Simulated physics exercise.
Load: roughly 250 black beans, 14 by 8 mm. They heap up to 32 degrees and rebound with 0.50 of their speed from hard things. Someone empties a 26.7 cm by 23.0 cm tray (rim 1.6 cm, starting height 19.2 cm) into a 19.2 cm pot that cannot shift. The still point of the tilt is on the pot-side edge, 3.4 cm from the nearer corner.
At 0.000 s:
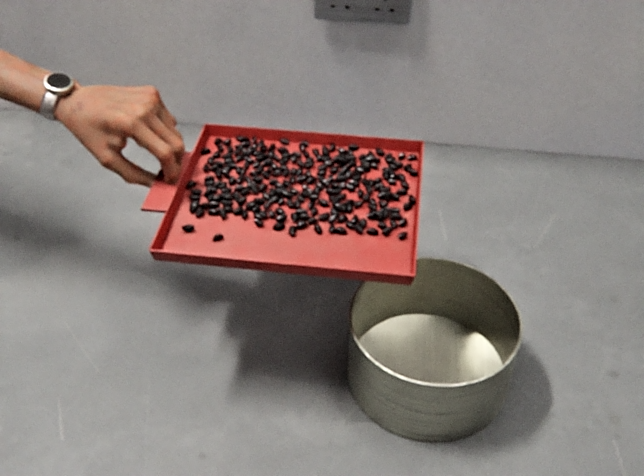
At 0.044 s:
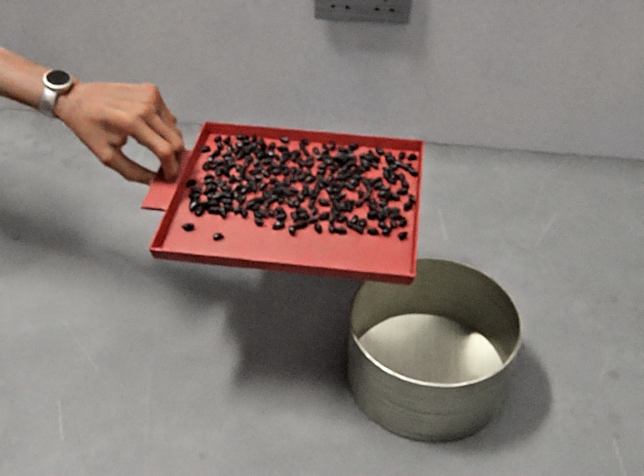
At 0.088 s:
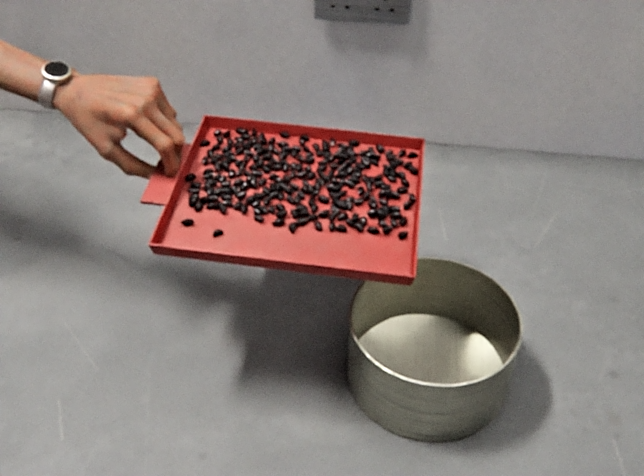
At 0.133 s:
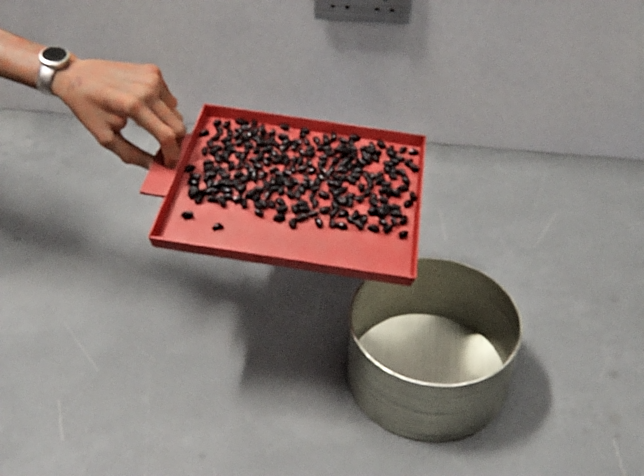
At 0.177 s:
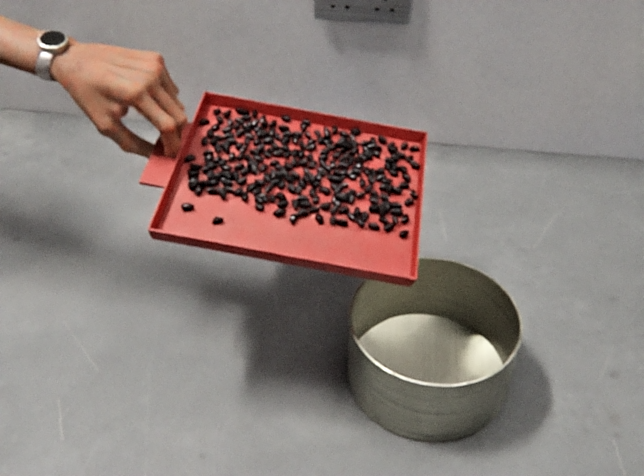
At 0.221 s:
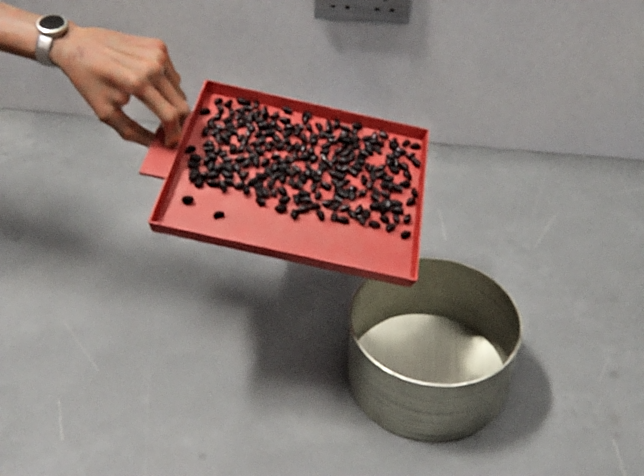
A hand slowly tilts a red tray of black beans slightly beside a metal pot.
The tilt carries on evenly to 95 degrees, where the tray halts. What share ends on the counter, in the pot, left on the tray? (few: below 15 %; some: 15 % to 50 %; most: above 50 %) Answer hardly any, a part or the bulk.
Counter: Hardly any, pot: The bulk, tray: Hardly any.
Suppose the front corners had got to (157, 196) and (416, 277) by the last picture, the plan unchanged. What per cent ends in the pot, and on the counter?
Pot 80, counter 20.
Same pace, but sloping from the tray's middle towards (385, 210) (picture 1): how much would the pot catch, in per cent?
About 45 per cent.
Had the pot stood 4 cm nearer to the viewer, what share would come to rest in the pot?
It would be near 100 per cent.
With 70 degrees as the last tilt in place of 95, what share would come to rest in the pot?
Then about 75 per cent.
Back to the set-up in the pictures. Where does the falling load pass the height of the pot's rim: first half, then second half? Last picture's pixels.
First near (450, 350), later near (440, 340).
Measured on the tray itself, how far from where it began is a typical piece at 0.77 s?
Roughly 12 cm.
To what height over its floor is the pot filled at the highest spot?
About 2.5 cm.
After 0.77 s, tilt 51 degrees; the tray holds 100 %, the pot 0 %.
Then, at 1.14 s, tilt 77 degrees; the tray holds 55 %, the pot 35 %.
After 1.59 s, tilt 95 degrees; the tray holds 0 %, the pot 95 %.
By 2.4 s all is still; counter 5 %, pot 95 %, tray 0 %.
